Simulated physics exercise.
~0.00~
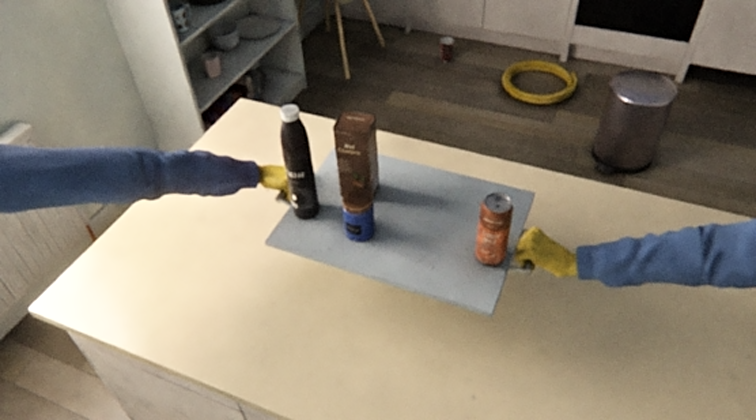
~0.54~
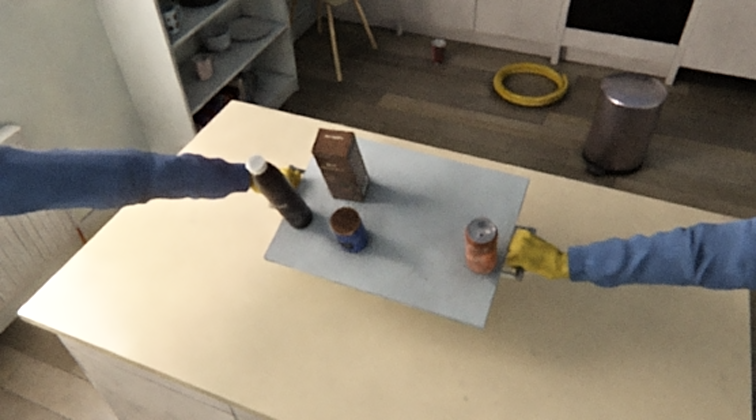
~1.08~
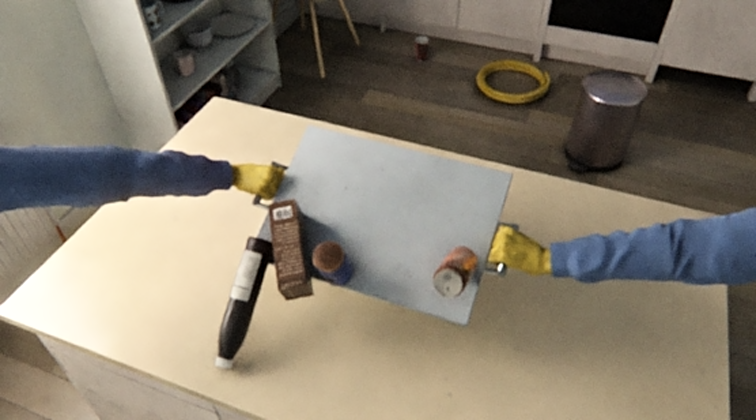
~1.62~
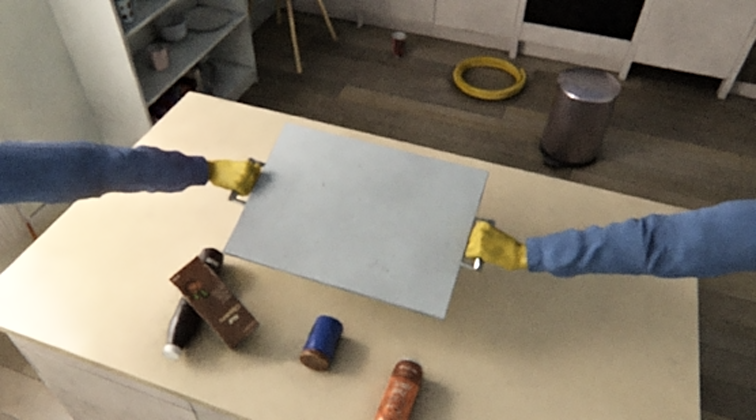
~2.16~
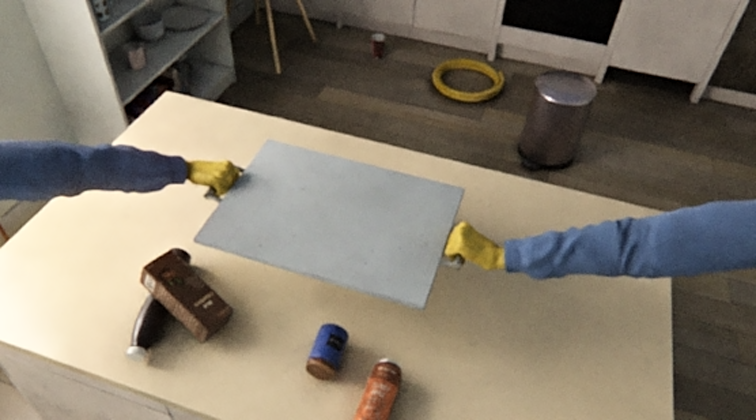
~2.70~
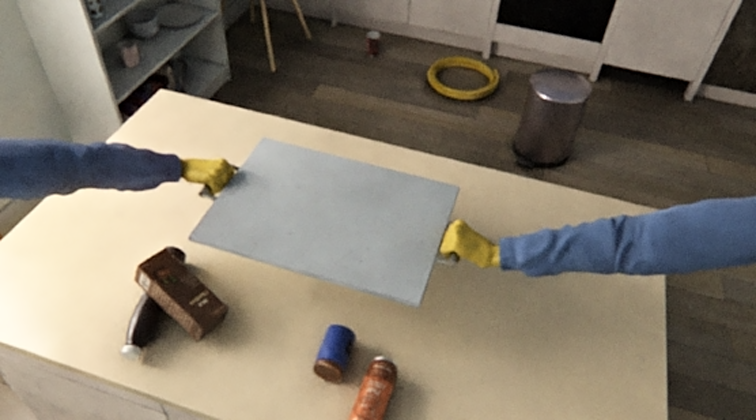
Two gloved hands tilt a gray tray, and all four items slide onto the counter.
